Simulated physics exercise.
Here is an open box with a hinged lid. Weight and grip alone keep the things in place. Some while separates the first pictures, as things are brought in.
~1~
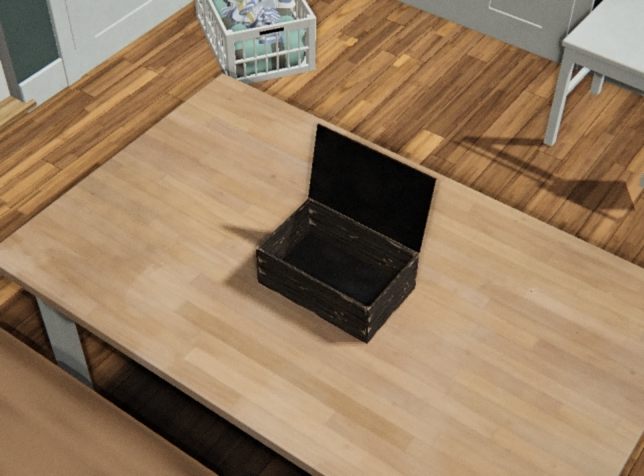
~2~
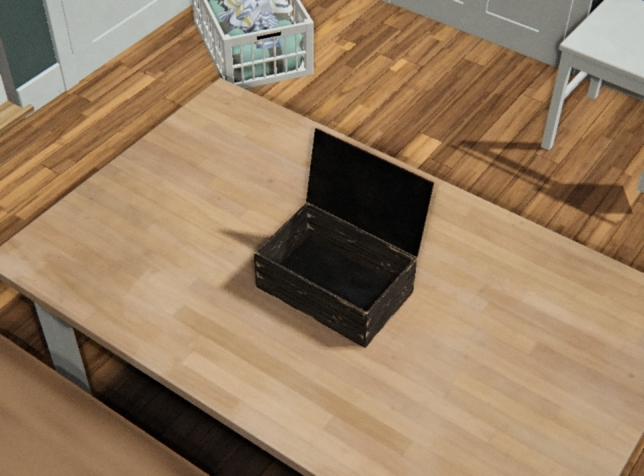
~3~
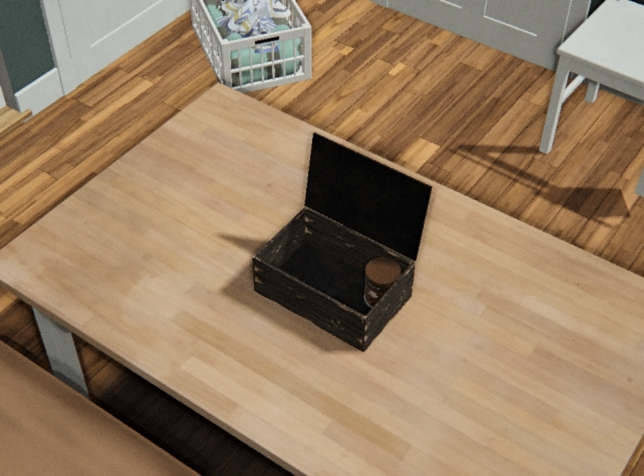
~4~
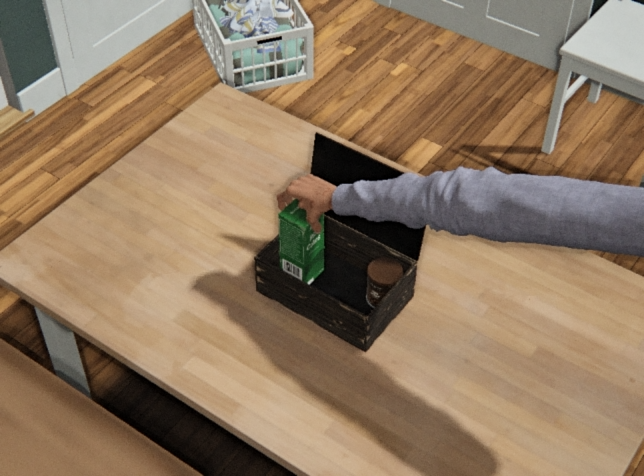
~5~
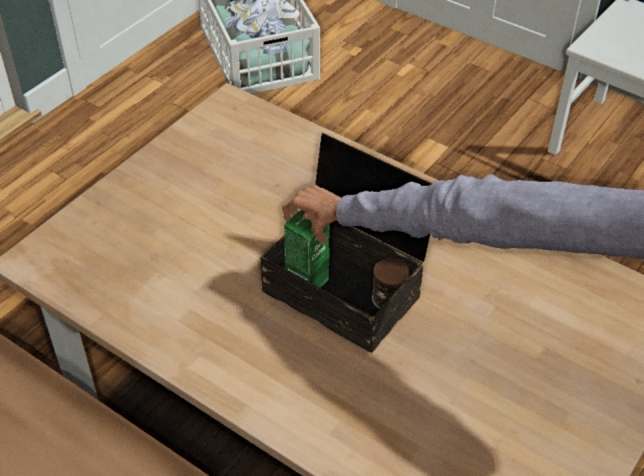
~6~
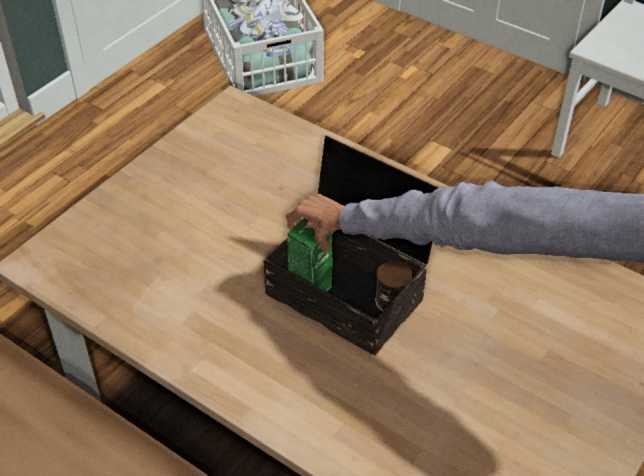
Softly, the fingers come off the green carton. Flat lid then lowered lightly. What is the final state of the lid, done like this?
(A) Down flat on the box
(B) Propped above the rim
Propped above the rim (B).
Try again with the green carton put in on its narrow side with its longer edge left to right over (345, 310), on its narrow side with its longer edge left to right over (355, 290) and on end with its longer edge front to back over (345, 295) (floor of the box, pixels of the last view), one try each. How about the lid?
On the first go it comes down fully, on the second it comes down fully, and on the third it can't shut.
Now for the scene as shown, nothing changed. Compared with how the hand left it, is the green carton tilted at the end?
Well, it stays just as set.
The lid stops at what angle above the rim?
Angle above rim: About 45°.
Then, 1.30 s later than the last frame, lid 78° above the rim.
Then, 1.80 s later than the last frame, lid 45° above the rim.
Then, 4.40 s later than the last frame, lid 43° above the rim.
When it is over, lid 43° above the rim; both as before. End places, in pixels of the last picture, green carton near (311, 260).
